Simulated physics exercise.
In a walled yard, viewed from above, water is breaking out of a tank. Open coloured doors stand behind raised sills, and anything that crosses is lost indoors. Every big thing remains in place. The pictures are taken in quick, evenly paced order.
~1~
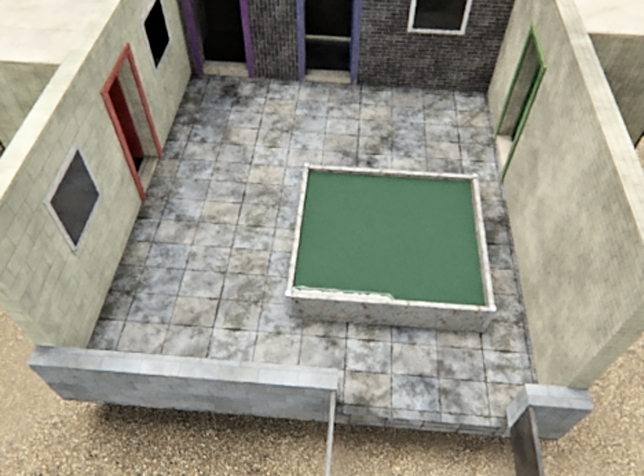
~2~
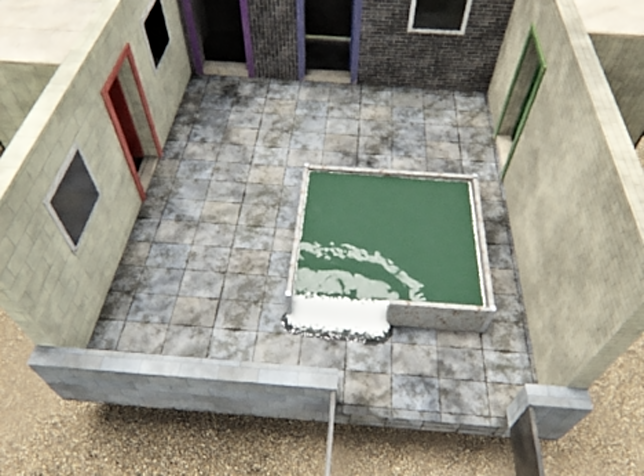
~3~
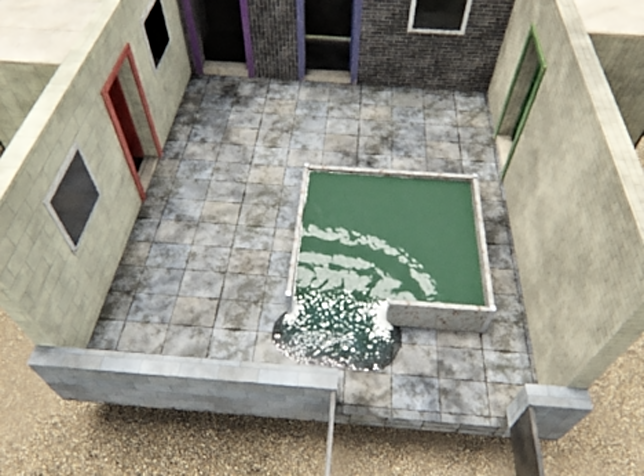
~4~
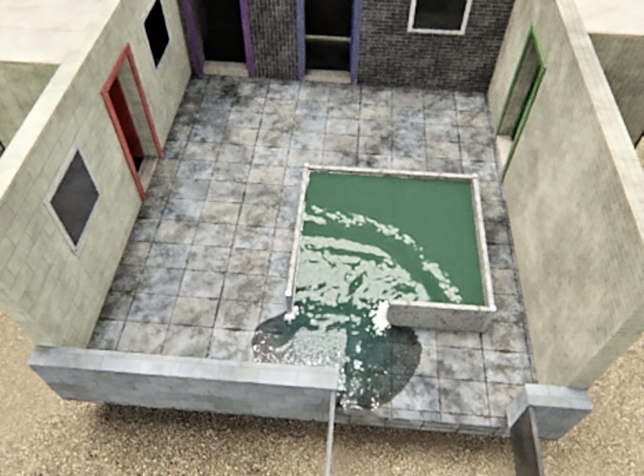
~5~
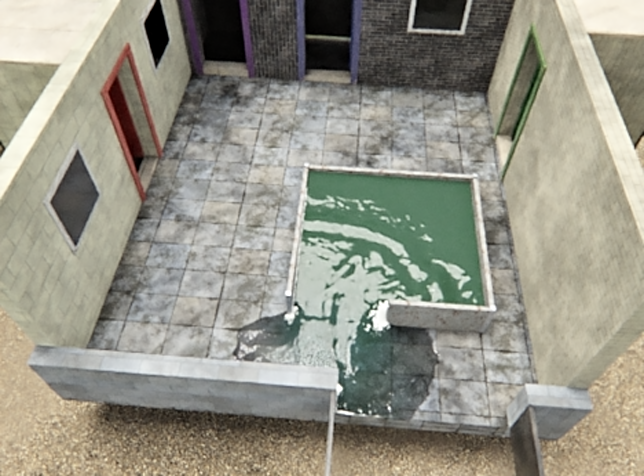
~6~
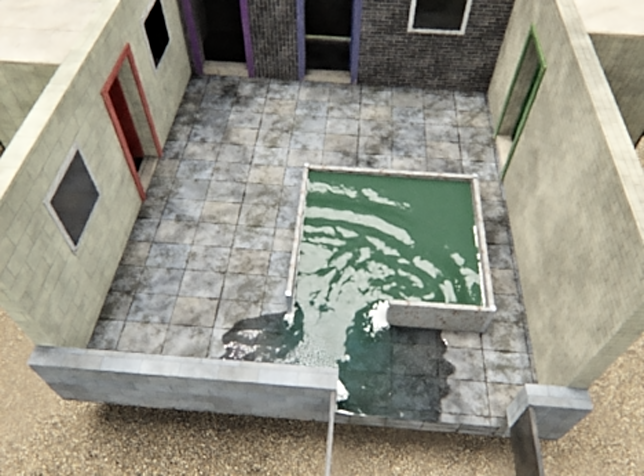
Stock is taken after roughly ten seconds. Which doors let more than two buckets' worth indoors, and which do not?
The purple door does not; the red door does not; the blue door does not; the green door does not.
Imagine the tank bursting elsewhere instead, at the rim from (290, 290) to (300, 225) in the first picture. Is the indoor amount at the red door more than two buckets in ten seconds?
Well, the red door is swamped.
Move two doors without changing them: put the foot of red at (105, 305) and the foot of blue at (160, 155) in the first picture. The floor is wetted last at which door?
It would be the green one, I think.
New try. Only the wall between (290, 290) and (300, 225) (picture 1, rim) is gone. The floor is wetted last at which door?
It would be the one in green.
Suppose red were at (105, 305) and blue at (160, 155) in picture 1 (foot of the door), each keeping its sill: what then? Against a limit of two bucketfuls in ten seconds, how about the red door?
Result - red door exceeds the limit.
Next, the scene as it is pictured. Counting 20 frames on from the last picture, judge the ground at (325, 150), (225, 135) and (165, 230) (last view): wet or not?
The three points read clear, clear and soaked through.
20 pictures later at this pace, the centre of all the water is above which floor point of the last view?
It is around (329, 278).
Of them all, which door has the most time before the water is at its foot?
The green one.
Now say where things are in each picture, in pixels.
Still water in the open tank at (389, 234), in the first picture.
Water pours out at (339, 312) and has run to (289, 325), in the second picture.
The front is at (279, 336), out from the gap at (339, 313), in the third picture.
The front is at a hidden place, out from the gap at (339, 313), in the fourth picture.
Water pours out at (339, 313) and has run to a hidden place, in the fifth picture.
Water pours out at (339, 313) and has run to a hidden place, in the sixth picture.
A moment on, water covers 10 % of the floor; the purple door not reached, the red door not reached, the blue door not reached, the green door not reached.
Next, water covers 15 % of the floor; the purple door not reached, the red door not reached, the blue door not reached, the green door not reached.
Then, water covers 25 % of the floor; the purple door not reached, the red door wet at the sill, nothing in, the blue door not reached, the green door not reached.
Later, water covers 65 % of the floor; the purple door wet at the sill, nothing in, the red door wet at the sill, nothing in, the blue door not reached, the green door not reached.
In the end, water covers 90 % of the floor; the purple door wet at the sill, nothing in, the red door wet at the sill, nothing in, the blue door wet at the sill, nothing in, the green door wet at the sill, nothing in.
